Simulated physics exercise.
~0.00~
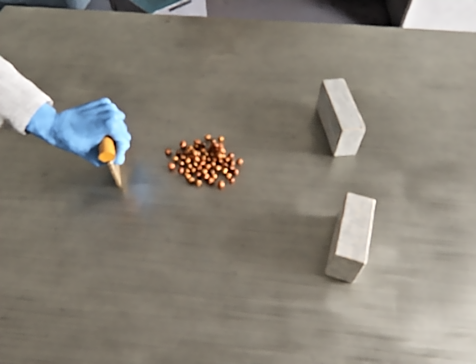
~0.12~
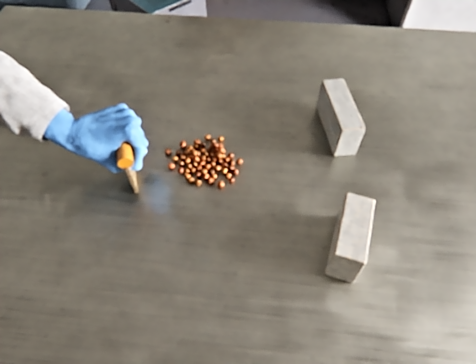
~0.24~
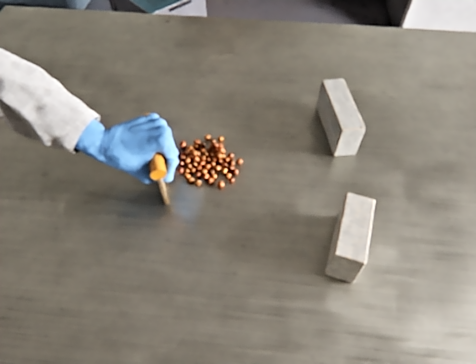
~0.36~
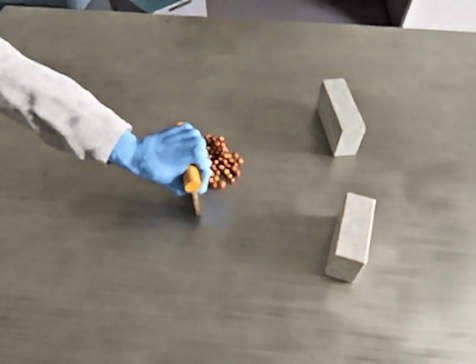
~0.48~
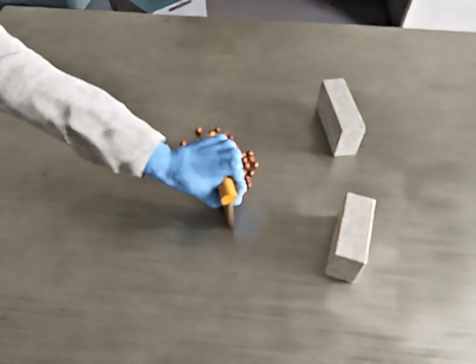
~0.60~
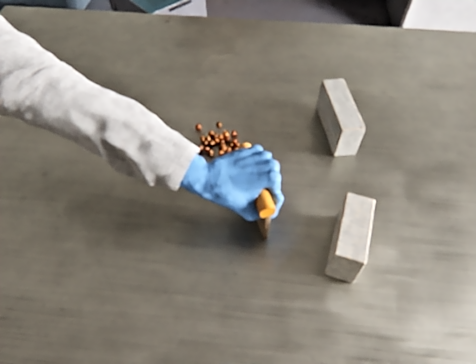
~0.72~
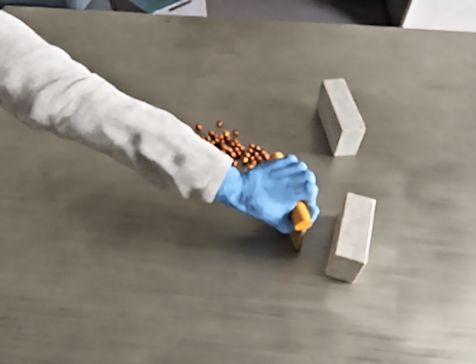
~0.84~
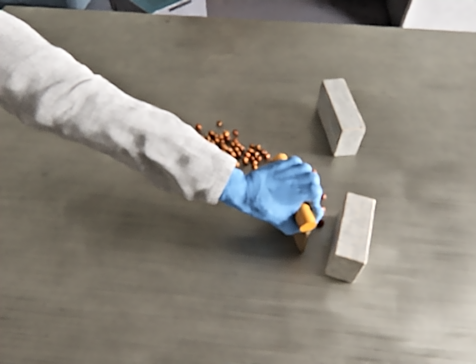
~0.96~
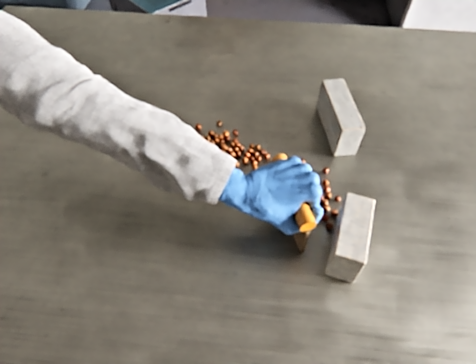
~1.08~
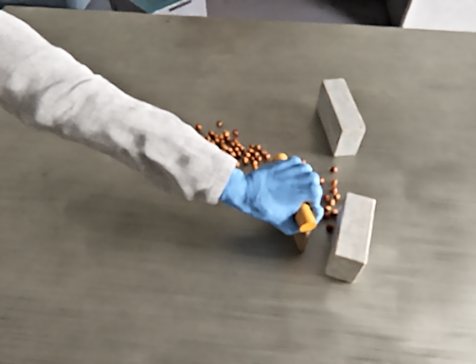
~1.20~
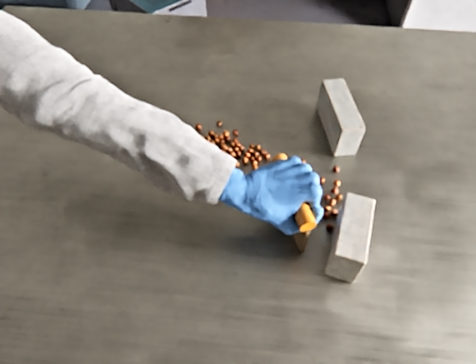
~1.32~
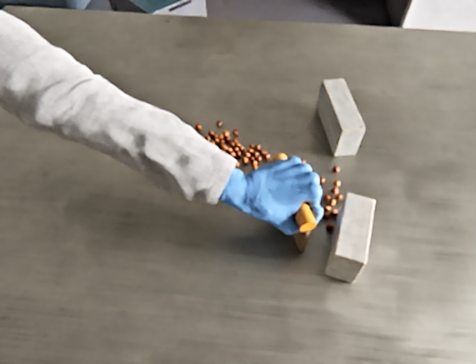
The clip shows a blue-gloved hand moving an orange-handled scraper rightward across a grey table through a pile of small brown nuts, pushing some toward two pale blocks. The hand halts near the lower block, with nuts scattered behind it and a few resting just before the blocks.
